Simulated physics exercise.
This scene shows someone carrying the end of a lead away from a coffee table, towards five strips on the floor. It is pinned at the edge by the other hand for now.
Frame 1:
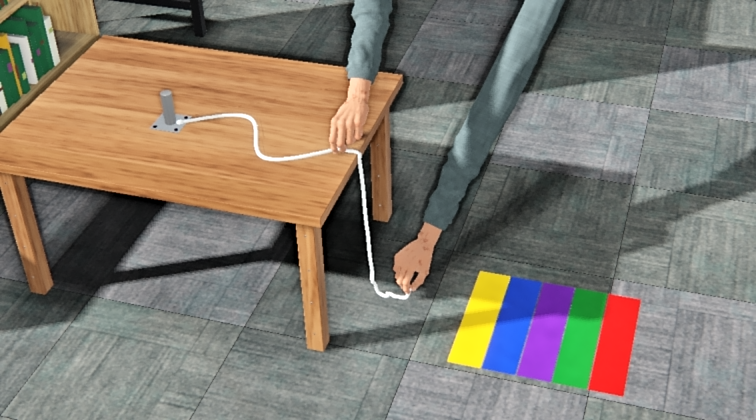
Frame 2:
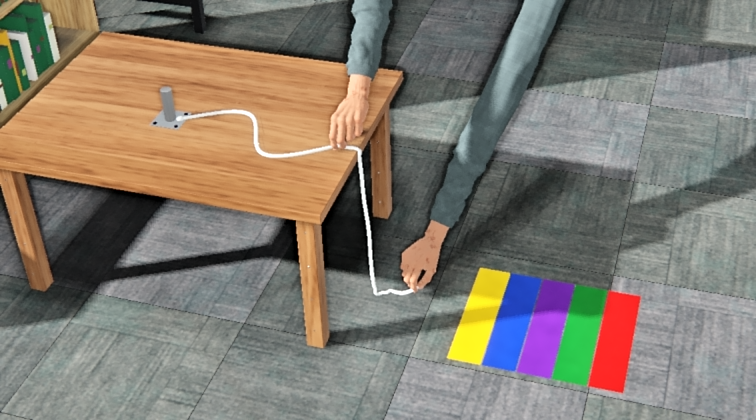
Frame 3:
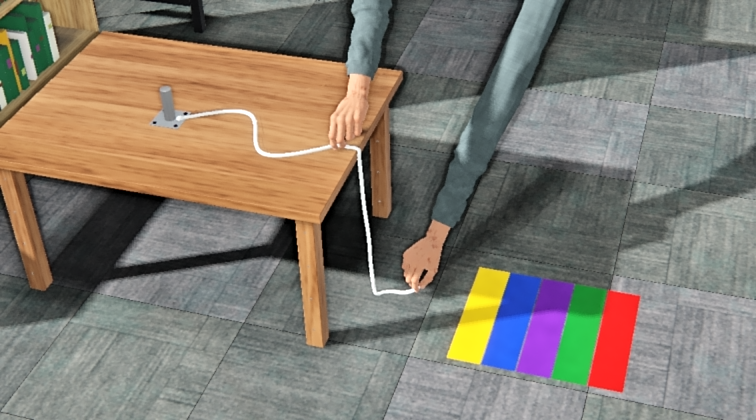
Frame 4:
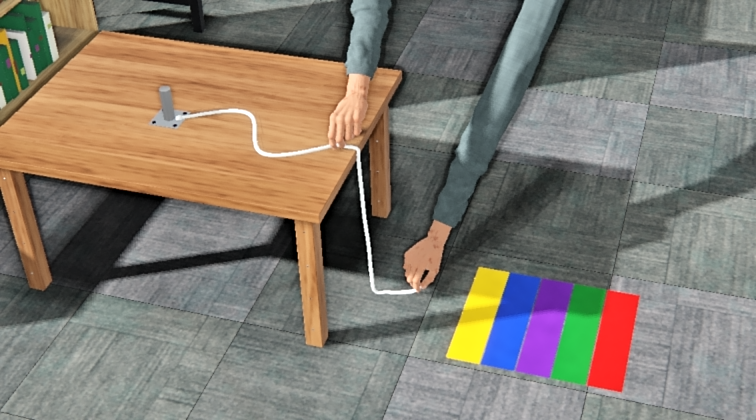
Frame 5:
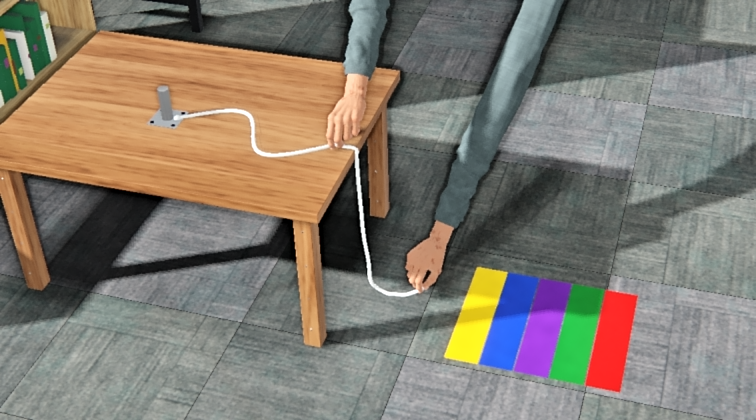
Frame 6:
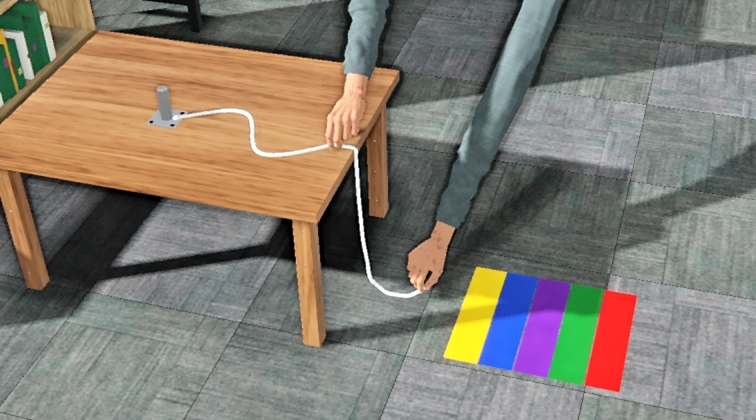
A hand drawing the end of a white lead slightly right near the floor, another hand pinning it at a wooden table's edge.
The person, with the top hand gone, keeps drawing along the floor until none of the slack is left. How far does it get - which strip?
Green.
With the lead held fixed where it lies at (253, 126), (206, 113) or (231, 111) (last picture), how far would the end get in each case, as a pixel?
First try (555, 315), second try (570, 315), third try (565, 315).
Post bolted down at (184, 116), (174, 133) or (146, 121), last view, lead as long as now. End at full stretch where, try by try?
Results per try: (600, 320); (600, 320); (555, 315).
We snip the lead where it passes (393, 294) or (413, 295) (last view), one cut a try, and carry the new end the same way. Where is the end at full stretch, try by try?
First try near (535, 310), second near (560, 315).
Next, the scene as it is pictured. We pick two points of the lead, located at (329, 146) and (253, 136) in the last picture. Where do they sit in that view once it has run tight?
Near (376, 170) and (282, 138).
Soon after, end near (520, 306); over blue.
After that, end near (558, 313); over purple.
At the stop, end near (580, 318); over green. The green one.
